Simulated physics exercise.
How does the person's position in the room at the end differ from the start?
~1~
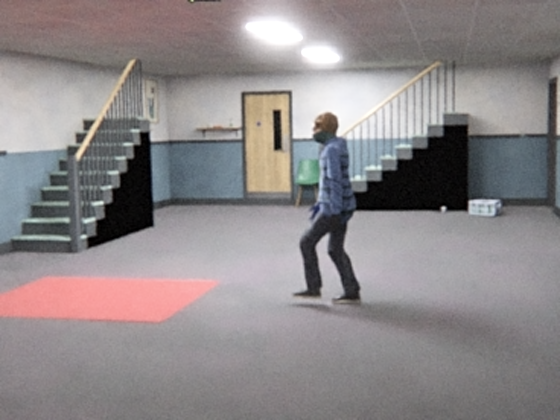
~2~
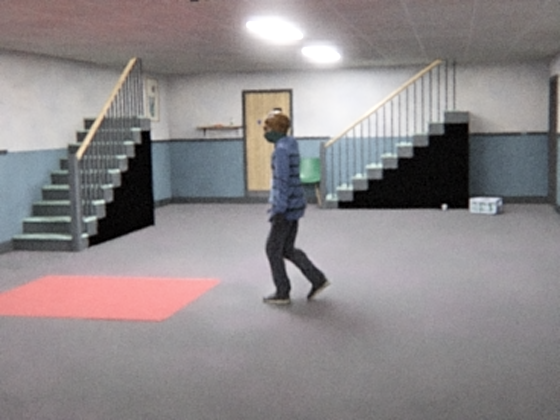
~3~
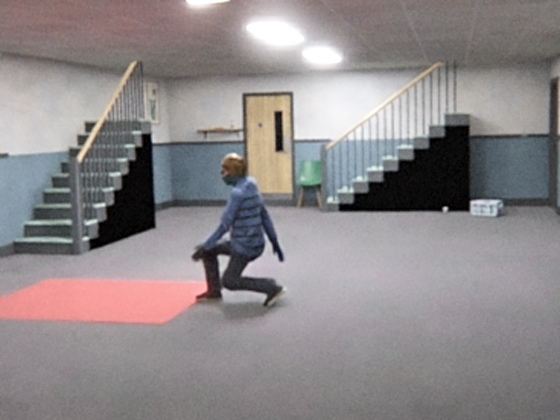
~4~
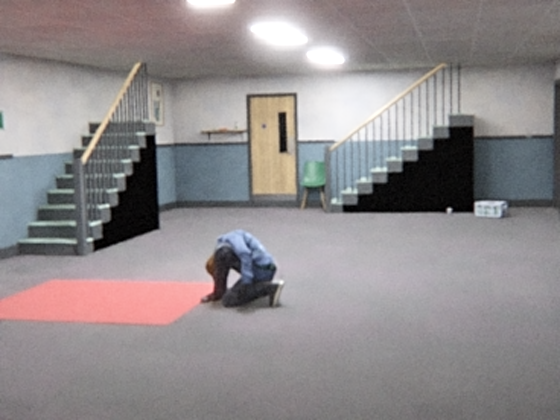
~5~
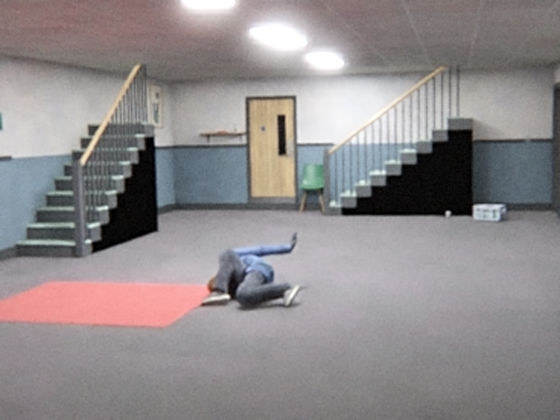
At the start the person is upright on the grey floor, well to the right of the red mat. By the end the person is farther left and down on the floor, right by the edge of the mat.
